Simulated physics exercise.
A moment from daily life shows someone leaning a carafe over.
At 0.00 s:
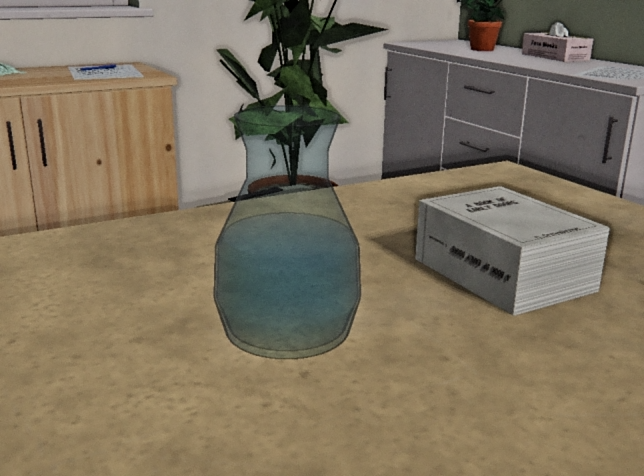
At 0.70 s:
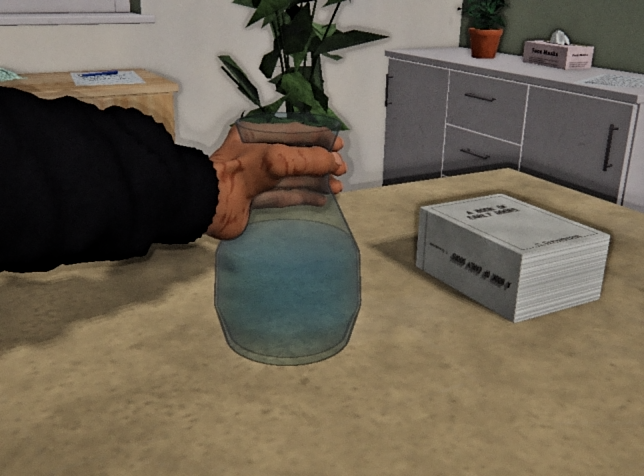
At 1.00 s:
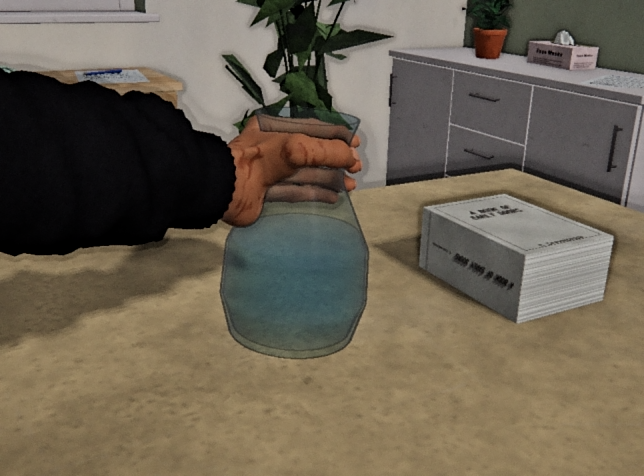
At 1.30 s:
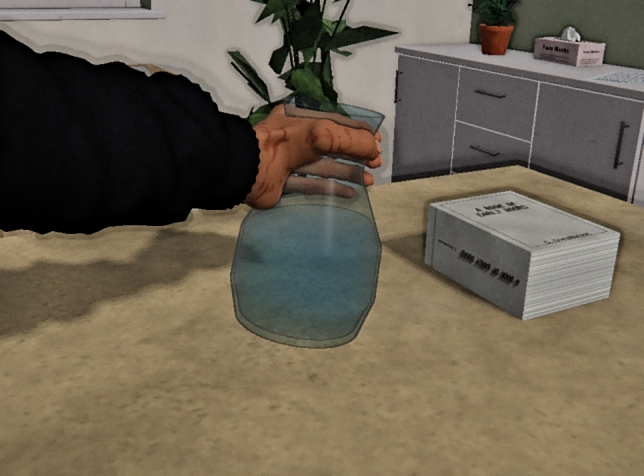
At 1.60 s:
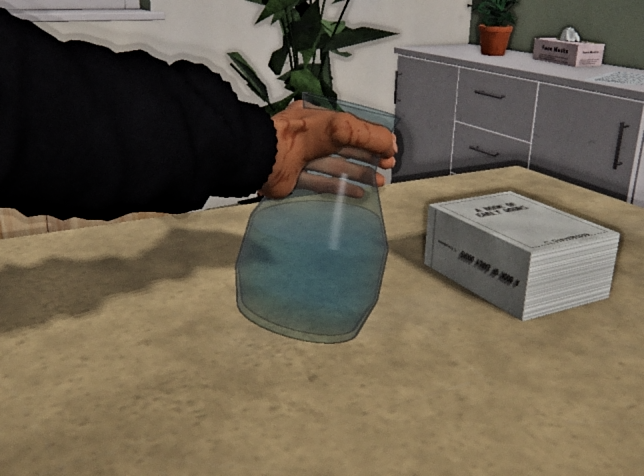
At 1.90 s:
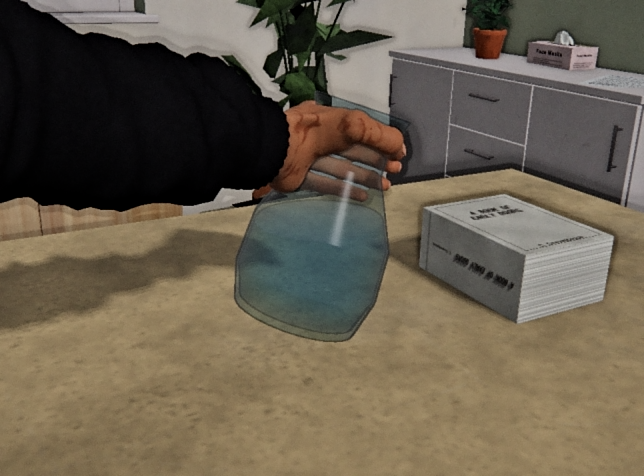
On a tabletop in a room with cabinets and potted plants, a glass carafe about half full of bluish liquid stands upright beside a thick book. A dark-sleeved arm reaches in from the left and grips its neck, then leans the top gradually rightward, towards the book.
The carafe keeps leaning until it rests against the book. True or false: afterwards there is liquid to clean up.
True.
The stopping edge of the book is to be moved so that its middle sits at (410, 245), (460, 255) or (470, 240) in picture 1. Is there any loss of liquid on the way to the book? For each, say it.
Going one by one, I'd say nothing escapes, some escapes and some escapes.
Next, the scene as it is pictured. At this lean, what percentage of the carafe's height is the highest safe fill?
It can go up to around 30 per cent.
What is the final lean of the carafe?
Roughly 70 degrees.
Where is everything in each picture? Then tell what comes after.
It stands upright; carafe (287, 223) about half full, in the first picture.
A hand takes hold; carafe about half full, surface at (288, 241); book (506, 252), in the second picture.
The top moves towards the book; carafe (299, 223) about half full, in the third picture.
On the way over; carafe about half full, surface at (314, 224); book (516, 249), in the fourth picture.
It is leaning; carafe (325, 211) about half full, in the fifth picture.
Tipping on its foot; carafe about half full, surface at (326, 218); book (510, 252), in the sixth picture.
After 2.5 s, the carafe leans by about 45°; nothing has left it.
After 3.1 s, the carafe leans by about 65°; some has gone over its rim; all of the water is inside.
After 4.5 s, the carafe leans by about 70°, against the book; some has gone over its rim; about two thirds of the water is inside.
